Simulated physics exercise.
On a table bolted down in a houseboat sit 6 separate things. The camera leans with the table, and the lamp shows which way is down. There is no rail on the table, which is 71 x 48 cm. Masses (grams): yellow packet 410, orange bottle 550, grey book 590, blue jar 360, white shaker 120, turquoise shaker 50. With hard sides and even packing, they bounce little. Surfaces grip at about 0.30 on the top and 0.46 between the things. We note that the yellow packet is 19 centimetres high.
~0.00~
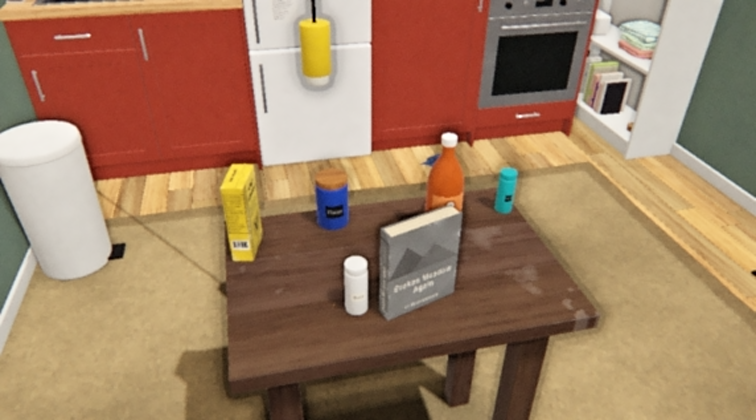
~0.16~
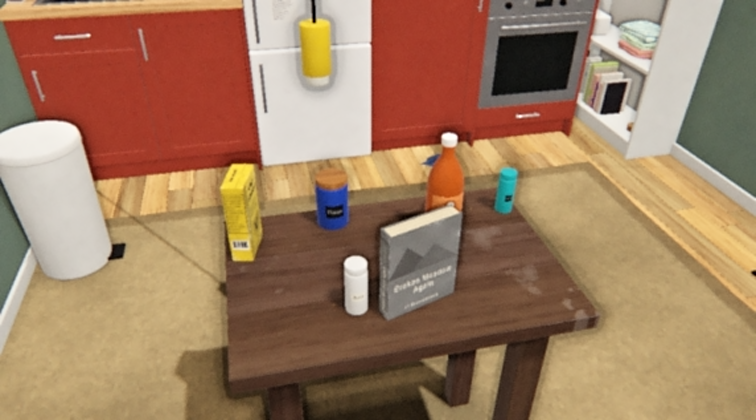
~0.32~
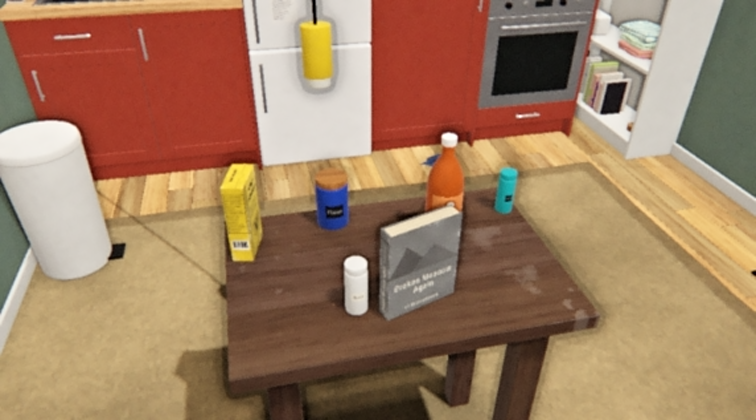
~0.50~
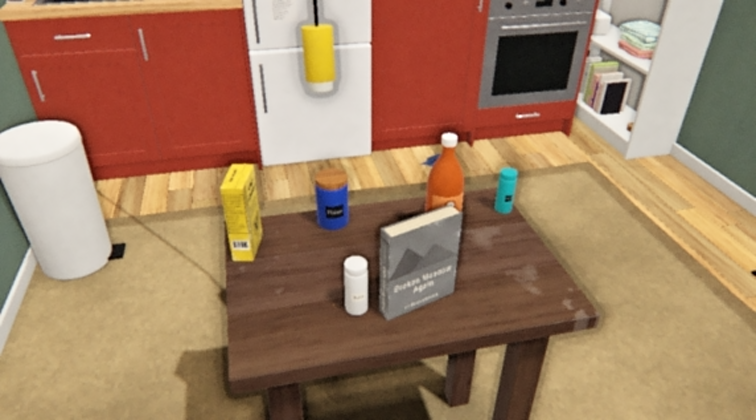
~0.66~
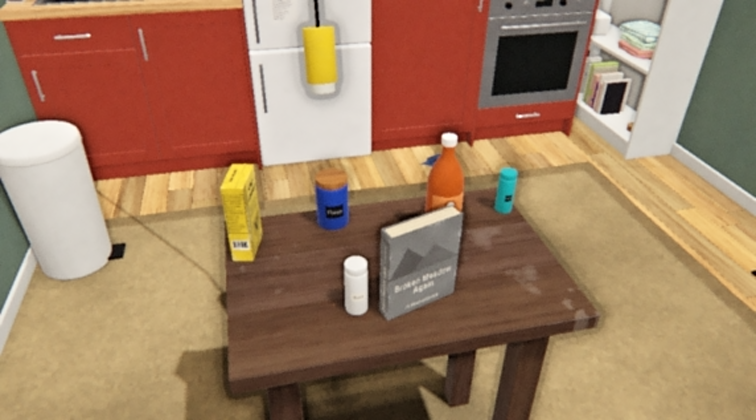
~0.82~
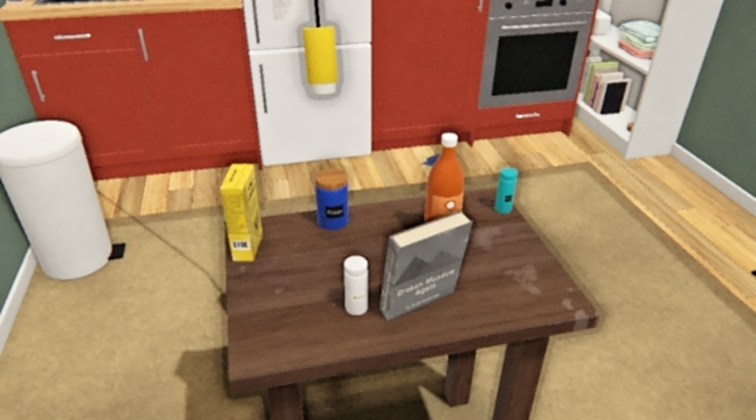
Wooden table holding a yellow packet, jar, bottle and shakers, with the grey book leaning toward the near side after staying still.
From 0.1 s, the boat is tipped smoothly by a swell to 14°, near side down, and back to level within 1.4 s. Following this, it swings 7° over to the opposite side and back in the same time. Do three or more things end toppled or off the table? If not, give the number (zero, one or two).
Oh, a single thing goes over or off.
By 1.22 s, floor tilted 5°, near side down; grey book now off the table.
By 1.42 s, boat level.
When it is over (3.4 s), off the table, grey book; the other 5 within 5 cm of the start. In the last view, yellow packet near (243, 213), orange bottle near (445, 189).
